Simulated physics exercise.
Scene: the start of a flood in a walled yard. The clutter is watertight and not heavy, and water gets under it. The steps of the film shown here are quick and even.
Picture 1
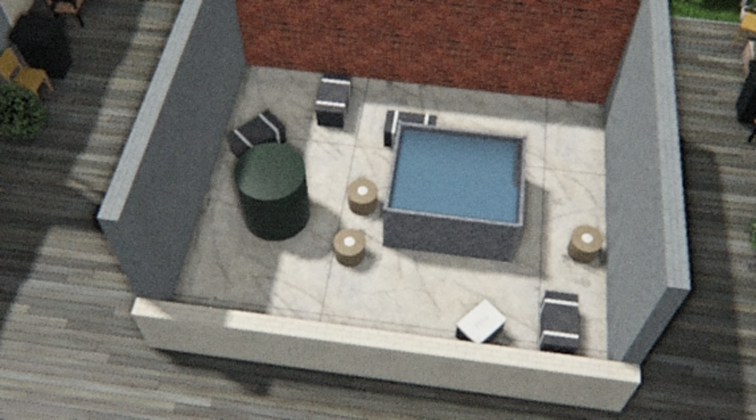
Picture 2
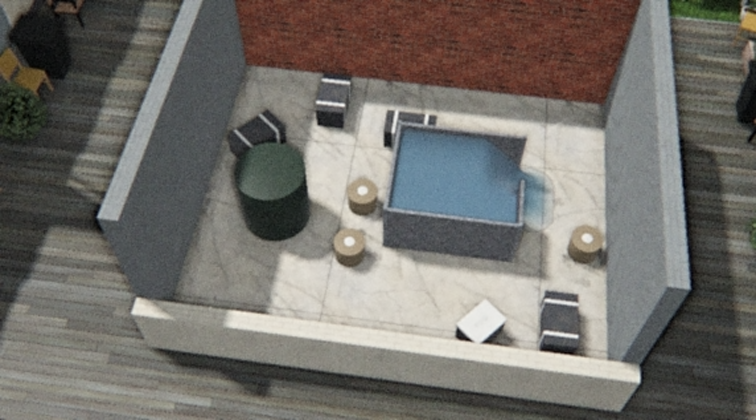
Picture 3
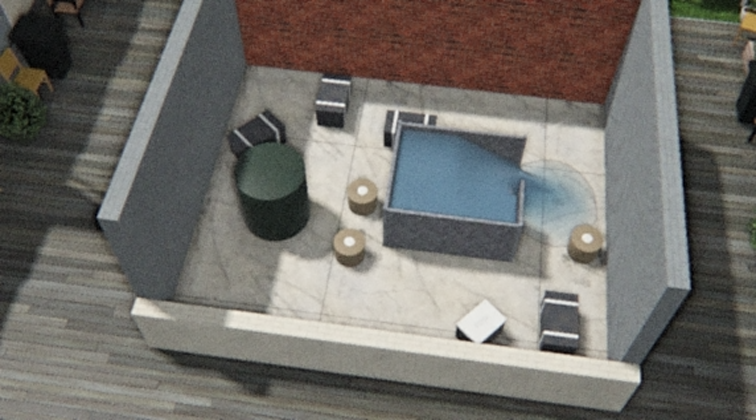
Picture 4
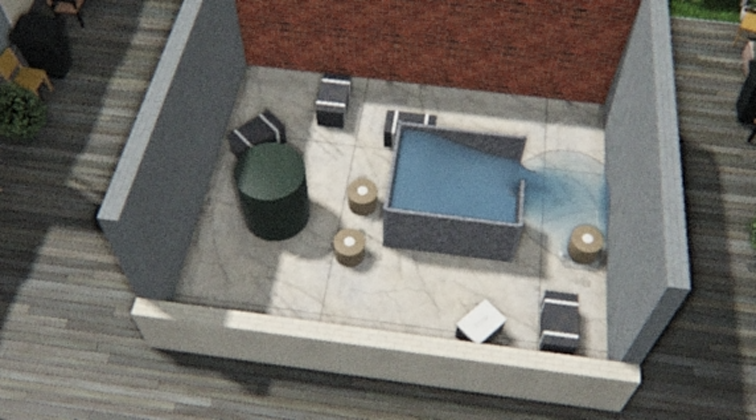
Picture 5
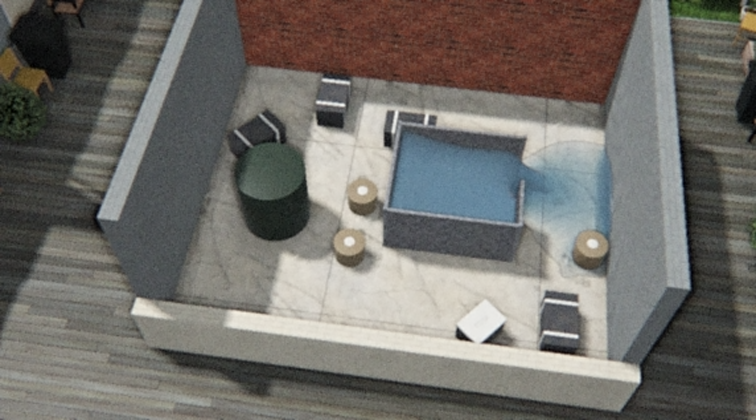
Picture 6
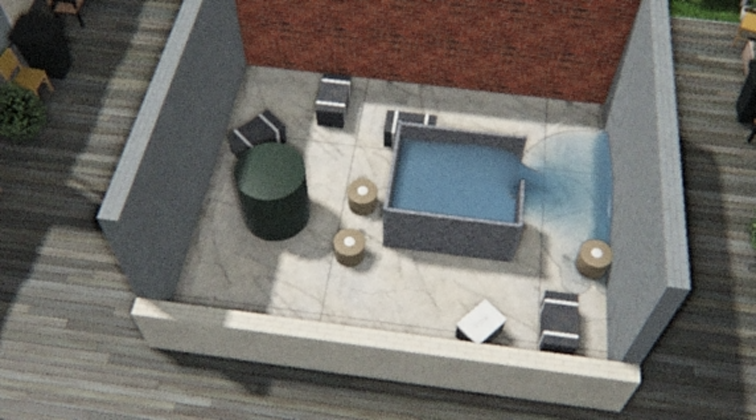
In a walled yard, water poured from the right side of a raised pool, spread over the pale floor to the right-hand wall, and nudged a small round tub slightly toward the viewer.
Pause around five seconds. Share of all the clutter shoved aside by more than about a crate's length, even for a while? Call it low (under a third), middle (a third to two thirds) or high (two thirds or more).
High.
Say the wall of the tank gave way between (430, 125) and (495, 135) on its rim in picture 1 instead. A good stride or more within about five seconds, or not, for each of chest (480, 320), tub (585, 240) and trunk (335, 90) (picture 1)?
Taking them in order, covered the distance, covered the distance, covered the distance.
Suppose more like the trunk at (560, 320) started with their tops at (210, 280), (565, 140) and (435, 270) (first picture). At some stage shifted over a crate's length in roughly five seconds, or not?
Results - 1: Doesn't go far; 2: Ends up far away; 3: Ends up far away.
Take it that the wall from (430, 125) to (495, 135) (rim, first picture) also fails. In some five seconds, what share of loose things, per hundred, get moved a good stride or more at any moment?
Roughly 80 %.
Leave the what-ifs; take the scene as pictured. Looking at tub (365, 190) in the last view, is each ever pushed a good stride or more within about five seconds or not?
Short of that.
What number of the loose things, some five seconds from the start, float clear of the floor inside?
The answer is 4.
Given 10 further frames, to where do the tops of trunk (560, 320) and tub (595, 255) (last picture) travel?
The first top is near (523, 324) and the second near (508, 282).
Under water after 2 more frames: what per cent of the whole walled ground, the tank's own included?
Roughly 25 per cent.
A moment on, 1 of 8 are well off their spots; 0 afloat.
Next, 2 of 8 are well off their spots; 1 afloat.
Later, 5 of 8 are well off their spots; 1 afloat.
In the end, 6 of 8 are well off their spots, and 6 have been at some point; 4 afloat.
